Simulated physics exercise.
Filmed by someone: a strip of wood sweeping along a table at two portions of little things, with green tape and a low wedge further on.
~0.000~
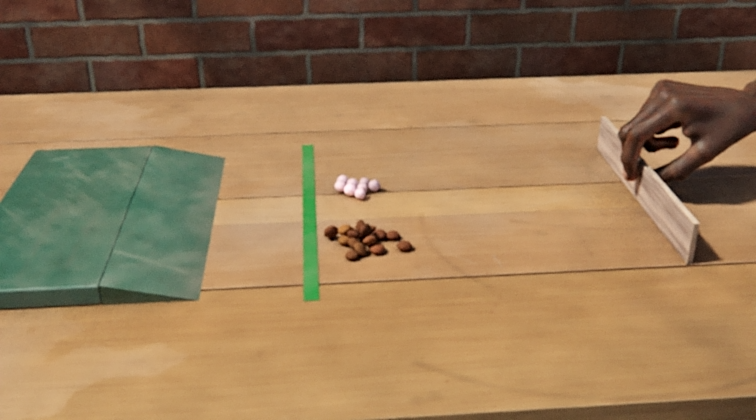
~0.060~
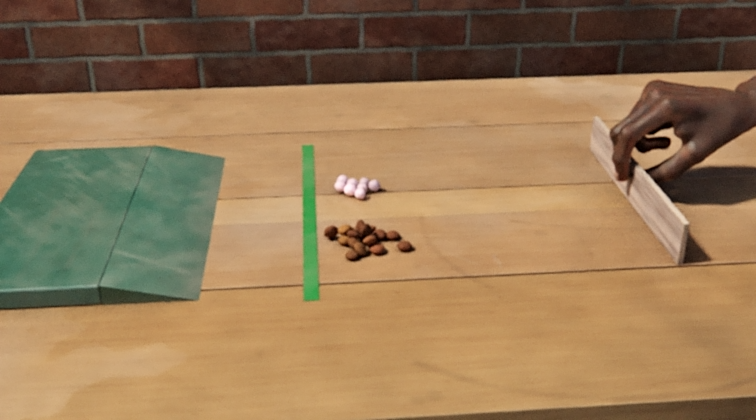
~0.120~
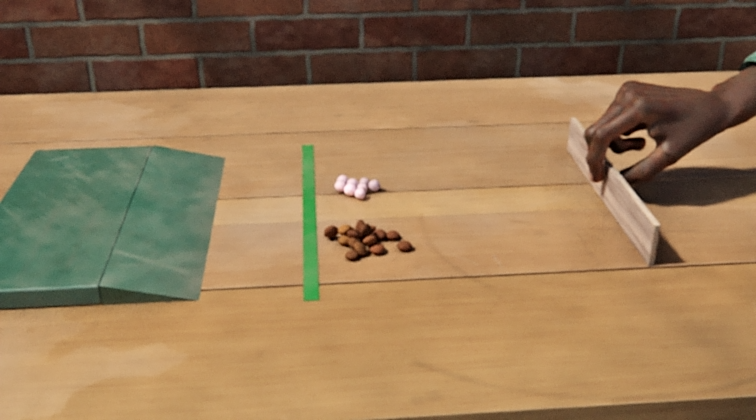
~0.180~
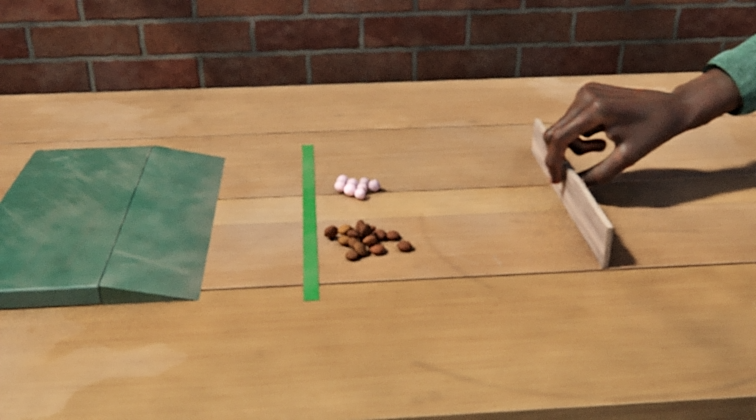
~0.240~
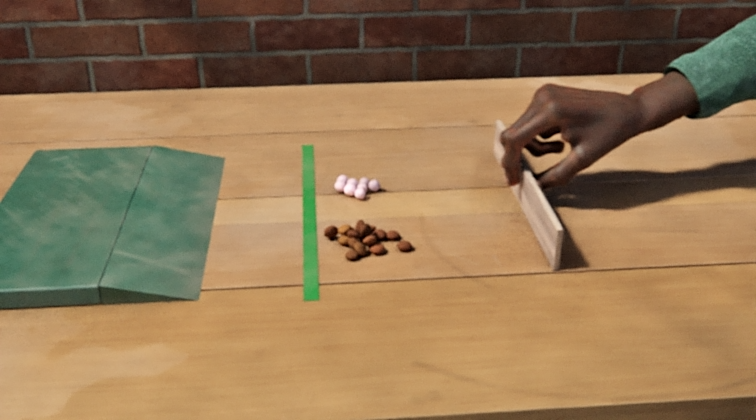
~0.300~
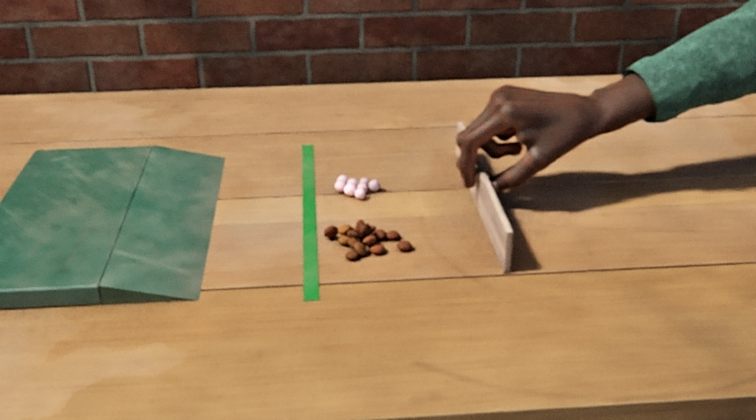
On a pale wooden table before a red brick wall, seen from slightly above by a camera that stays still, a few things are laid out. A green wedge lies at left, then a strip of bright green tape, with small pinkish-white balls behind a heap of brown nuggets just right of it. From the right, a green-sleeved hand slides an upright wooden strip steadily leftward, while both piles stay motionless.
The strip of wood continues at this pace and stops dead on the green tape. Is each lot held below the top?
The nearer lot: Yes, it stays below; the farther lot: No, some goes over.
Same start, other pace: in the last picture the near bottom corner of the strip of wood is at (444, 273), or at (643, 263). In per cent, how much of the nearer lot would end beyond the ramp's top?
Lab note: Share about 10 per cent at the first pace, 0 per cent at the second.
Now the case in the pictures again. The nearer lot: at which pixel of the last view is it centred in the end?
At roughly pixel (231, 246).
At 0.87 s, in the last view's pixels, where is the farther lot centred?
(141, 181), roughly.
Around 0.43 s, strip of wood still moving, near (382, 173); nearer lot all short of the ramp; farther lot all short of the ramp.
Around 0.59 s, strip of wood stopped at the green tape; nearer lot all short of the ramp; farther lot all short of the ramp.
Around 0.87 s, strip of wood stopped at the green tape; nearer lot a small part on the ramp, nearly all short of the ramp; farther lot about a third past the top, about two thirds on the ramp.
Finally (1.8 s), strip of wood stopped at the green tape; nearer lot none past the top, a small part on the ramp, nearly all short of the ramp; farther lot most past the top, about a quarter short of the ramp.
